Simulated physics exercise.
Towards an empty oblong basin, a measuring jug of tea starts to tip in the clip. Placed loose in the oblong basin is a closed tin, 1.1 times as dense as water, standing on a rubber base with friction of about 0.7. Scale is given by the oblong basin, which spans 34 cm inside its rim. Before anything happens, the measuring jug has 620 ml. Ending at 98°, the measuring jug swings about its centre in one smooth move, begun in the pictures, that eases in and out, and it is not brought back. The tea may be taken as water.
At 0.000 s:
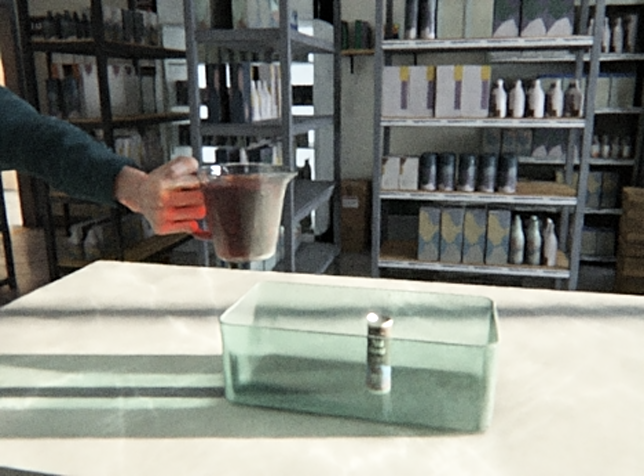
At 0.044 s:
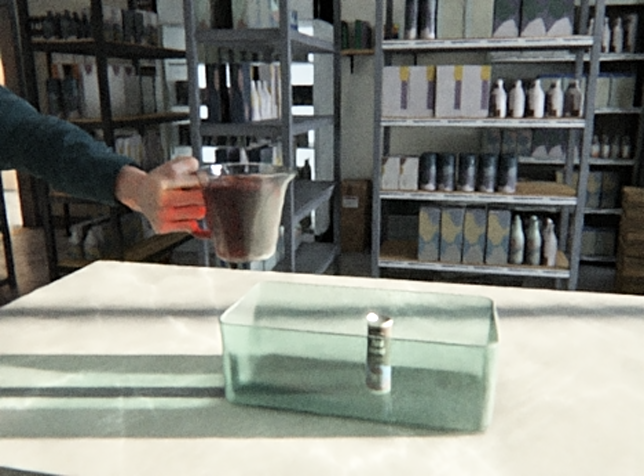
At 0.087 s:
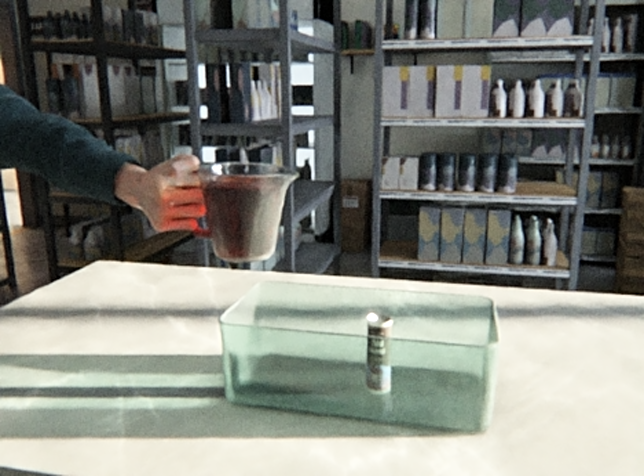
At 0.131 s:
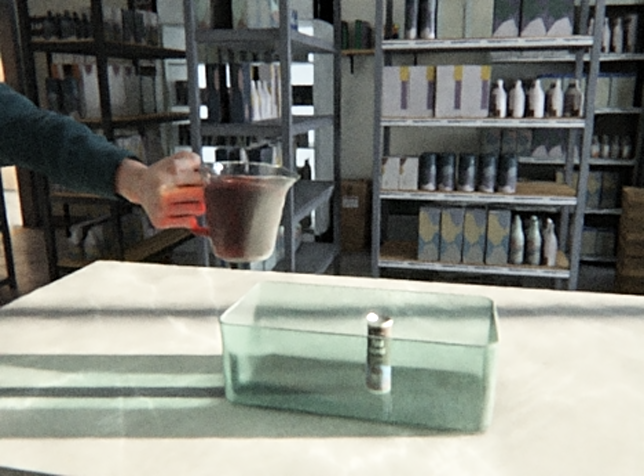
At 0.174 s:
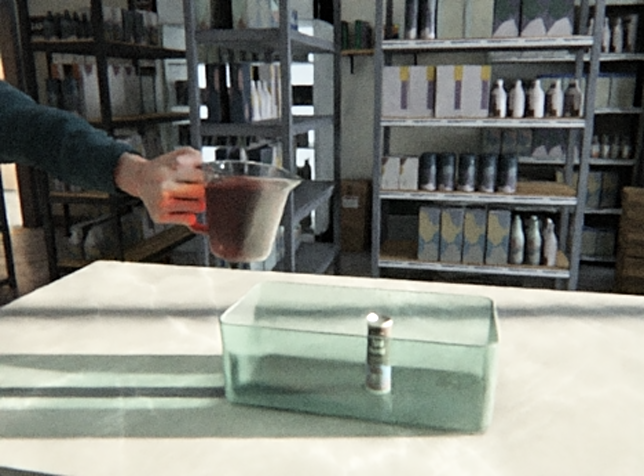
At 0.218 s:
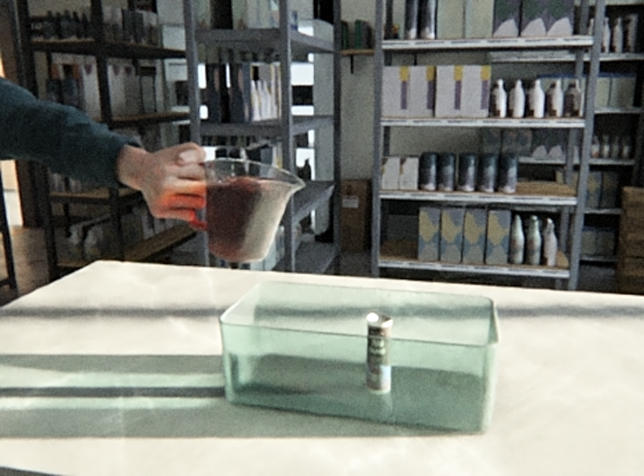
A hand tilts a measuring jug of tea slightly rightward above a basin holding a tin.
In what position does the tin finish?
It finishes upright.
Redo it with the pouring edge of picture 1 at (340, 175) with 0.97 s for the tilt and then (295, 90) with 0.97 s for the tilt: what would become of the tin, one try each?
First it tips over; then it tips over.
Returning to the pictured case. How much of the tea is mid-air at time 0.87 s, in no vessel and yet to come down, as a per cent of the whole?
Roughly 16 %.
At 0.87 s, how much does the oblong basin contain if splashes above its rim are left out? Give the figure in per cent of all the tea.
Near 64 in a hundred.
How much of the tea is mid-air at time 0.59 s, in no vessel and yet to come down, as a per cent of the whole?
About 20 per cent.
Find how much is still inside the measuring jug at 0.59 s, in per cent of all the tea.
Roughly 72 %.
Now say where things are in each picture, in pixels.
In the first frame, it leans 0°; its right rim is at (297, 172); the tea meets the walls at (208, 181) and (284, 183); the oblong basin's rim runs from (240, 301) to (496, 321); the tin's top is at (379, 322).
In the second frame, it leans 1°; its right rim is at (297, 173); the tea meets the walls at (208, 181) and (284, 183).
In the third frame, it leans 2°; its right rim is at (298, 174); the tea meets the walls at (208, 180) and (285, 184).
In the fourth frame, it leans 4°; its right rim is at (300, 177); the tea meets the walls at (210, 180) and (286, 185).
In the fifth frame, it leans 8°; its right rim is at (302, 180); the tea meets the walls at (211, 180) and (289, 186).
In the sixth frame, it leans 12°; its right rim is at (304, 185); the tea meets the walls at (214, 181) and (293, 187).
By 0.59 s the tilt is 66° and 73 per cent is still to pour; the tin stands where it began.
By 0.87 s the tilt is 95° and 21 per cent is still to pour; the tin stands 1 cm from where it began.
By 1.16 s the tilt is 98° and 1 per cent is still to pour; the tin stands 1 cm from where it began.
By 1.47 s the tilt is 98° and 0 per cent is still to pour; the tin stands 1 cm from where it began.
At rest the tin stands 1 cm from where it began.
